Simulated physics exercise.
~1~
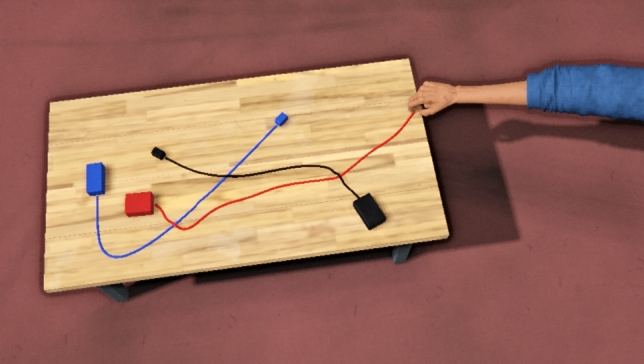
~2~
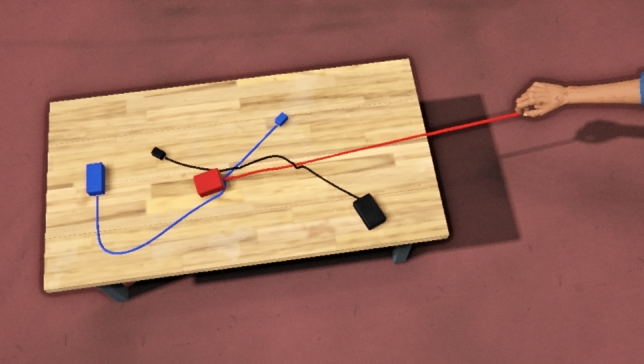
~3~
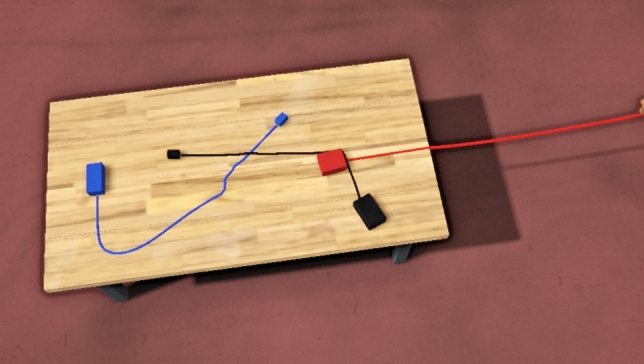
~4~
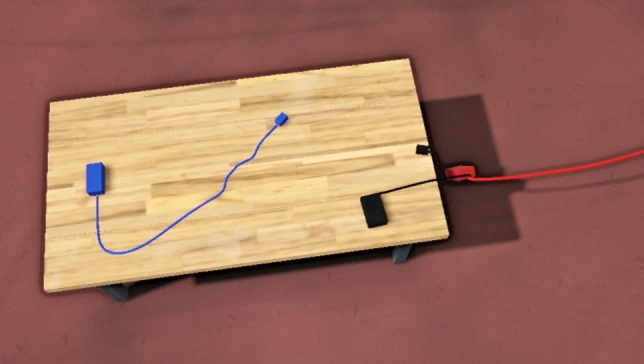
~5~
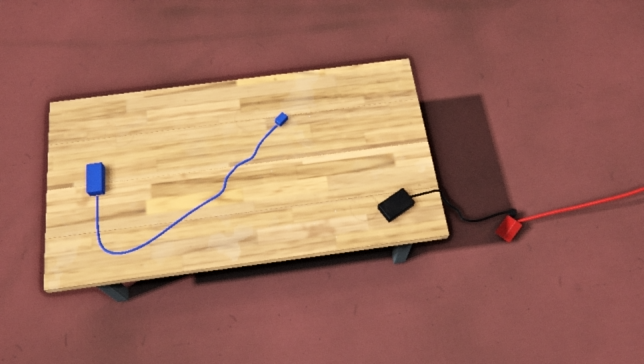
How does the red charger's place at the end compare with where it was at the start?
At the start the red charger lies on the left part of the table, near the blue charger. By the end it is off the table, beyond the right edge.
